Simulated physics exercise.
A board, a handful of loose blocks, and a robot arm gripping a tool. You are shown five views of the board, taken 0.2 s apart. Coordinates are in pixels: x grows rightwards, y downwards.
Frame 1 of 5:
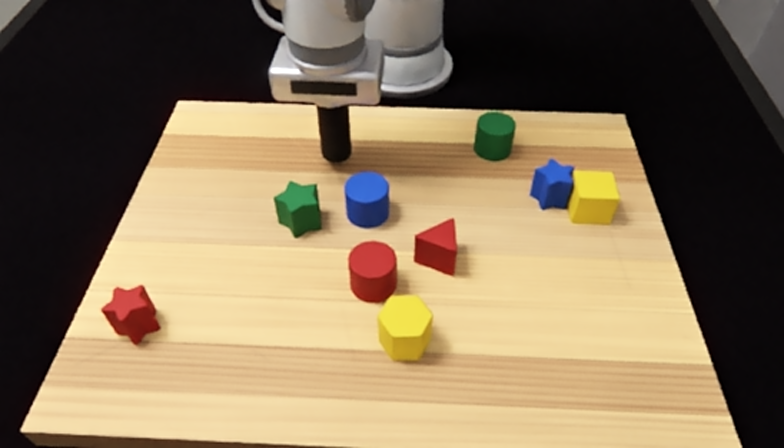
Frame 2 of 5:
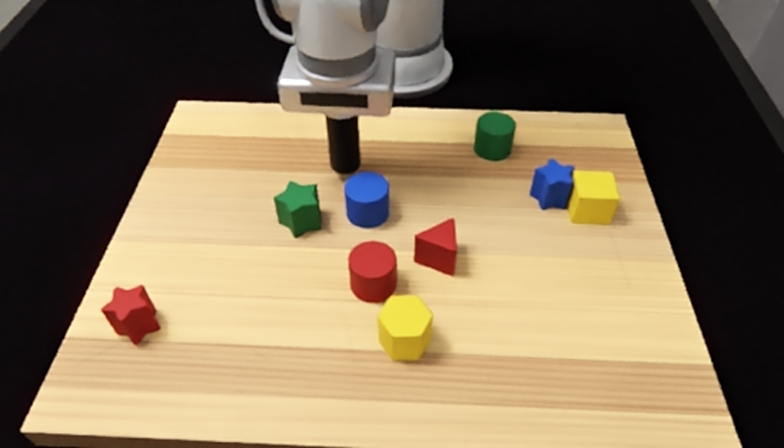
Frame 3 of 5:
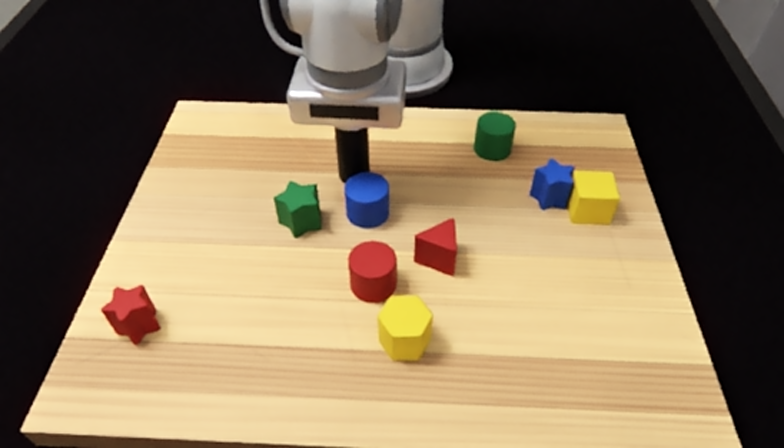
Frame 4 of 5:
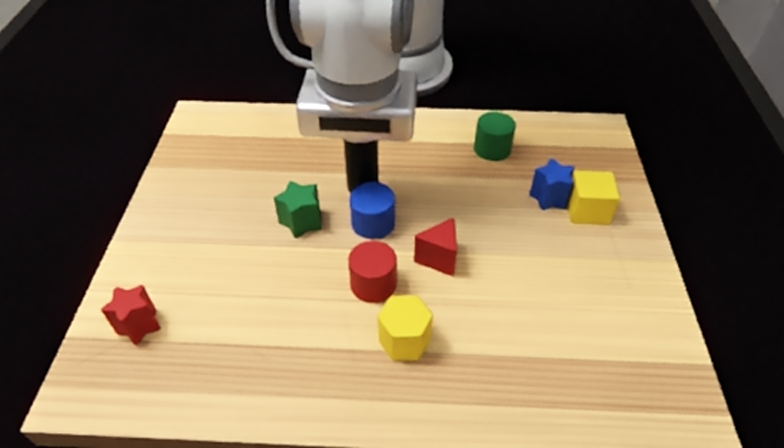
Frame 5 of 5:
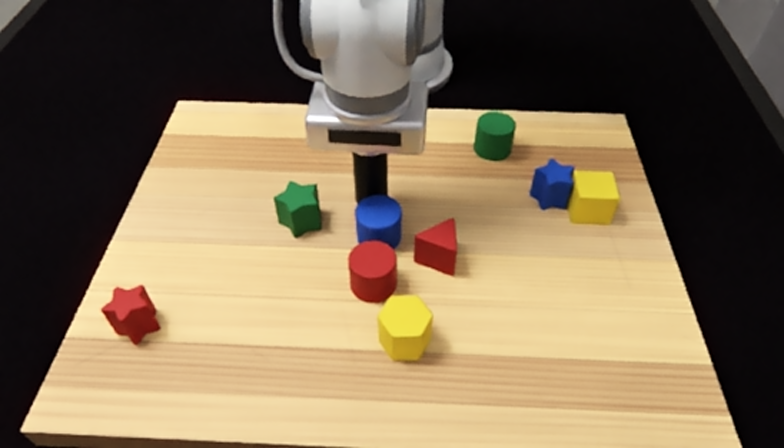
A robot arm moved its black tool forward and slightly right across a wooden board, reached the blue round block and pushed it toward the red round one, while the other blocks stayed put.
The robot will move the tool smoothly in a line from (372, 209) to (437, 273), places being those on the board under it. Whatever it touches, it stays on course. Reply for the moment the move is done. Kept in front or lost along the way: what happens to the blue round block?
Beside or behind, I predict.
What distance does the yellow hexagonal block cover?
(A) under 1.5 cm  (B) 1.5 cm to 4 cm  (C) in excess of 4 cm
Correct choice: A.
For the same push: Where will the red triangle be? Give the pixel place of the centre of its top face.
(473, 251)
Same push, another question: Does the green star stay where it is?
I'd say yes.
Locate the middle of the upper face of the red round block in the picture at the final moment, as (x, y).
It ends at (359, 286).
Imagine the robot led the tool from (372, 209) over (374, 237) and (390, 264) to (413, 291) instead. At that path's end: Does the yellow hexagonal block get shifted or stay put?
Here's my answer: The yellow hexagonal block gets displaced.
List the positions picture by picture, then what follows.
In the first frame, tool tip (337, 154); block tops, green star (298, 195); red round block (372, 258); blue round block (367, 186); yellow hexagonal block (405, 315); red triangle (442, 234).
In the second frame, tool (346, 165); blocks unchanged.
In the third frame, tool (354, 176); blocks unchanged.
In the fourth frame, tool (363, 188); blue round block (372, 197).
In the fifth frame, tool (372, 200); green star (298, 195); red round block (372, 258); blue round block (378, 210); yellow hexagonal block (405, 315); red triangle (442, 234).
What follows on the original path. One third of the way, tool (393, 221); red round block (370, 269); blue round block (390, 234).
Two thirds of the way, tool (415, 242); red round block (363, 283); blue round block (399, 254); red triangle (446, 236), turned 20° anticlockwise.
At the end, tool (437, 264); green star in place; red round block (359, 286); blue round block (407, 270); yellow hexagonal block in place; red triangle (473, 251), turned 60° anticlockwise.
